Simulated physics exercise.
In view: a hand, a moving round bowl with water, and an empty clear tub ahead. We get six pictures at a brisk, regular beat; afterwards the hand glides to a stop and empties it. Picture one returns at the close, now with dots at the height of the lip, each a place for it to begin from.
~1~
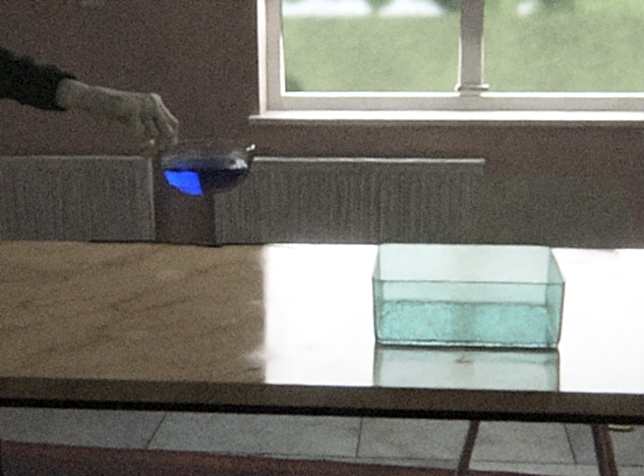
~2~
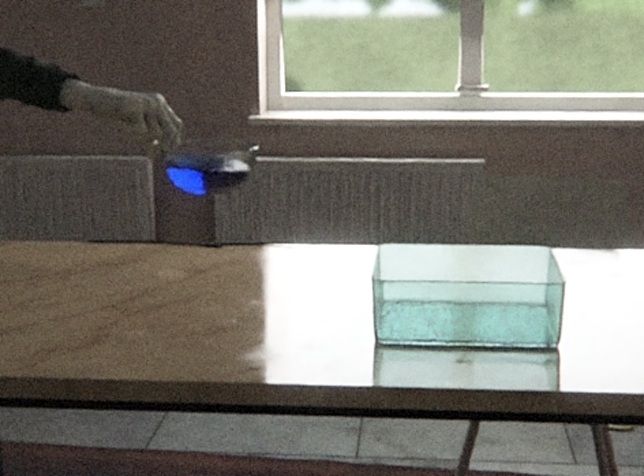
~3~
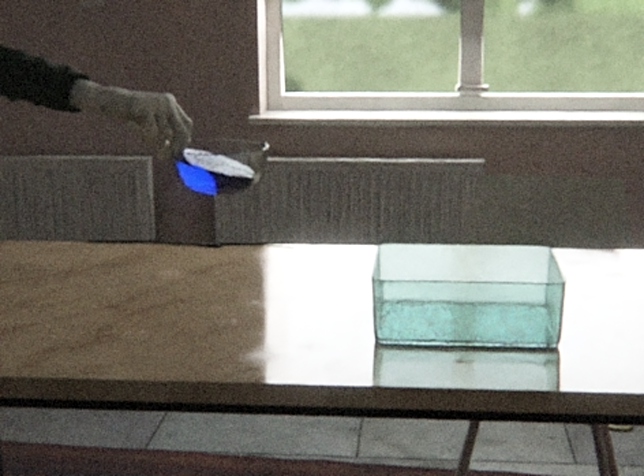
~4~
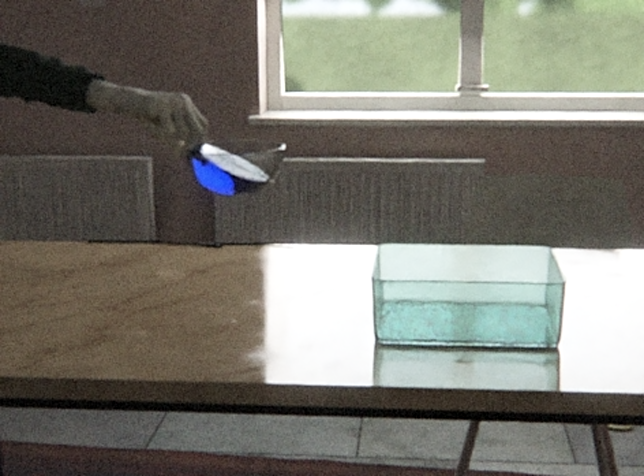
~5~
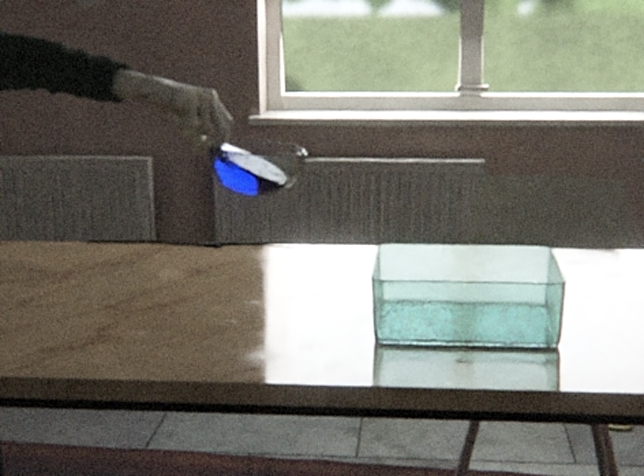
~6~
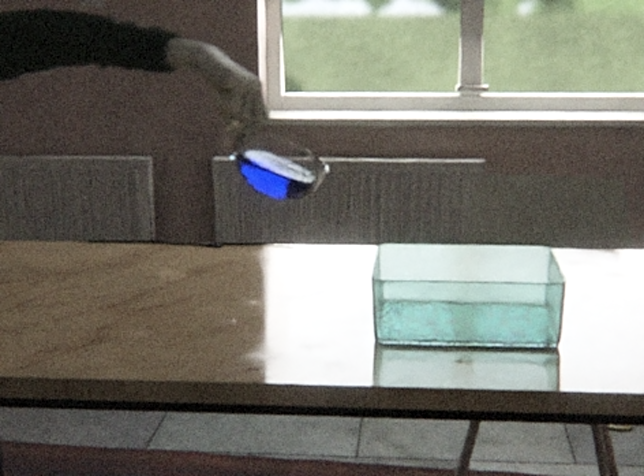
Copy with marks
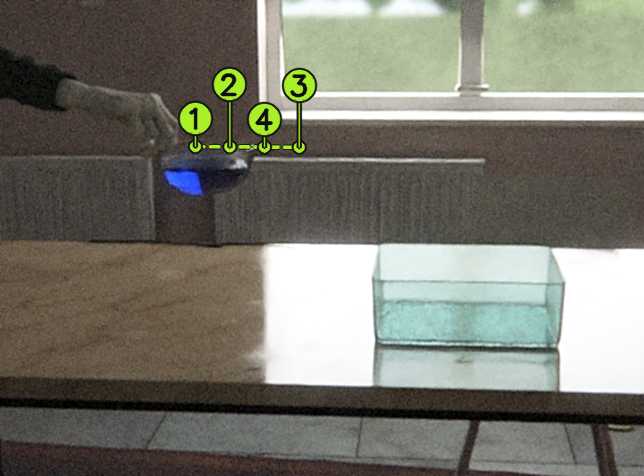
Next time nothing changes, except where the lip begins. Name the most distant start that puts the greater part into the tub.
Use dot 2.
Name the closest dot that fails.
Here it is dot 1.
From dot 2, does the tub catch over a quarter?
Yes, clearly.
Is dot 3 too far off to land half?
No, that is safe.
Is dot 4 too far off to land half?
No, that is safe.
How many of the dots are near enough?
Three of the four.
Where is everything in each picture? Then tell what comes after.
Upright, lip at (251, 146); tub from (373, 342) to (561, 346); nothing has left yet.
Upright, lip at (255, 147); nothing has left yet.
Upright, lip at (266, 147); nothing has left yet.
Upright, lip at (282, 147); water is over the rim, down to (192, 146).
Tipped about 6°, lip at (303, 152); nothing has left yet.
Tipped about 26°, lip at (327, 169); nothing has left yet.
On the marked copy, 1 at (195, 146); 2 at (229, 146); 3 at (299, 147); 4 at (264, 147).
With 1, about 23 % lands in the tub, 71 % falls short and 6 % goes beside or beyond.
With 2, about 69 % lands in the tub, 21 % falls short and 10 % goes beside or beyond.
With 3, about 78 % lands in the tub, 6 % falls short and 16 % goes beside or beyond.
With 4, about 80 % lands in the tub, 4 % falls short and 15 % goes beside or beyond.
